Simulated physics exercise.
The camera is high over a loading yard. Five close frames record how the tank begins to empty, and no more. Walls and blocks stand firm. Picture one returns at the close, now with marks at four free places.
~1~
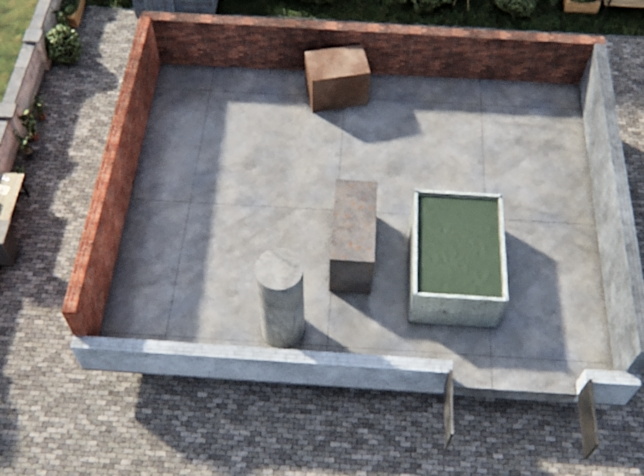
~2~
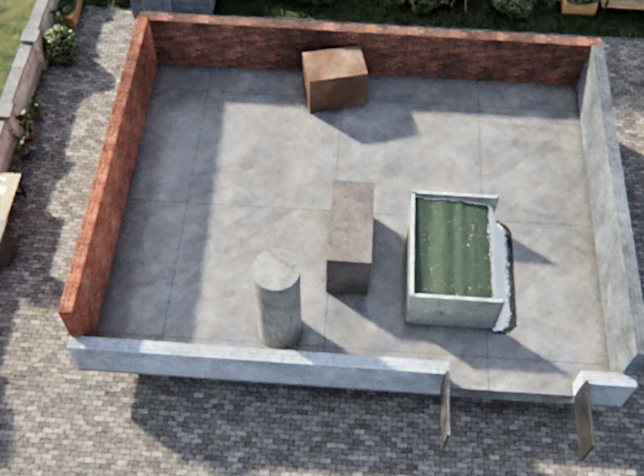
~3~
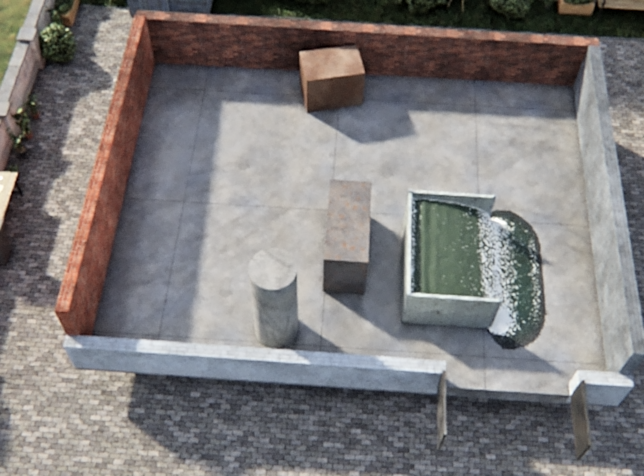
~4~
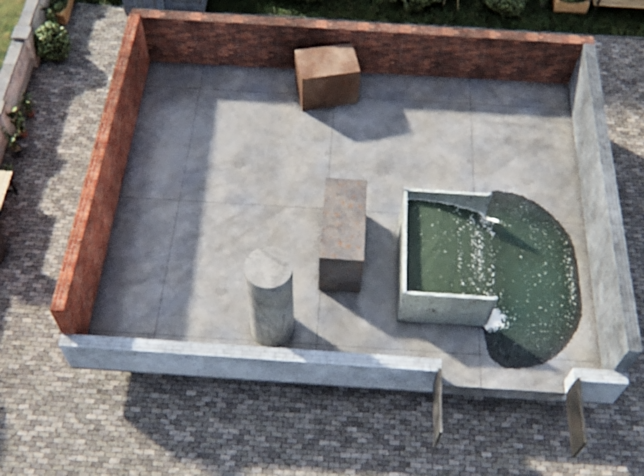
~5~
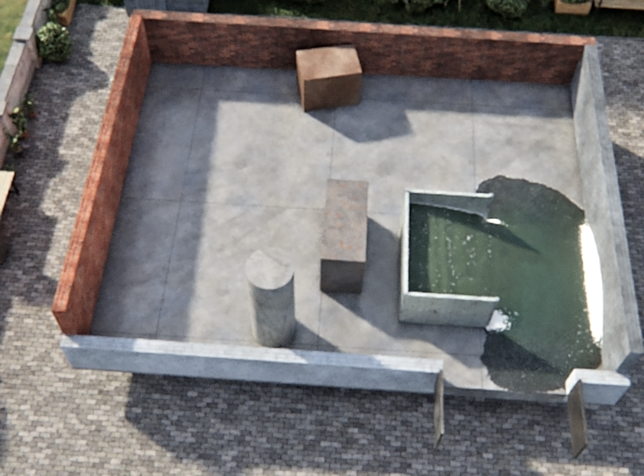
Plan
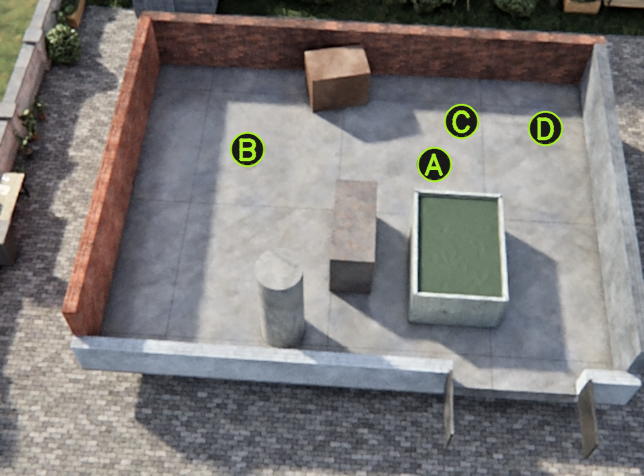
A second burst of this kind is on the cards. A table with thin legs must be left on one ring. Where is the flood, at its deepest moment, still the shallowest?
B works best here.
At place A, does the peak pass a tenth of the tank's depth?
No, it does not.
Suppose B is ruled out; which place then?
It is A.
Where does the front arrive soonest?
D it is.
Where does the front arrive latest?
The answer is B.
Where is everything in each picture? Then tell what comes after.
Tank full, its middle at (459, 245); open gate at (517, 368), in the first frame.
In the second frame, 2 % of the ground under water, visible out to (505, 330).
In the third frame, 5 % of the ground under water, visible out to (518, 342).
In the fourth frame, 10 % of the ground under water, visible out to (556, 346).
In the fifth frame, 15 % of the ground under water, visible out to (579, 213).
In lime, A at (434, 164); B at (247, 149); C at (461, 121); D at (545, 128).
For place A, the water peaks at about 6 % of the depth that stood in the tank.
For place B, the water peaks at about 2 % of the depth that stood in the tank.
For place C, the water peaks at about 13 % of the depth that stood in the tank.
For place D, the water peaks at about 14 % of the depth that stood in the tank.
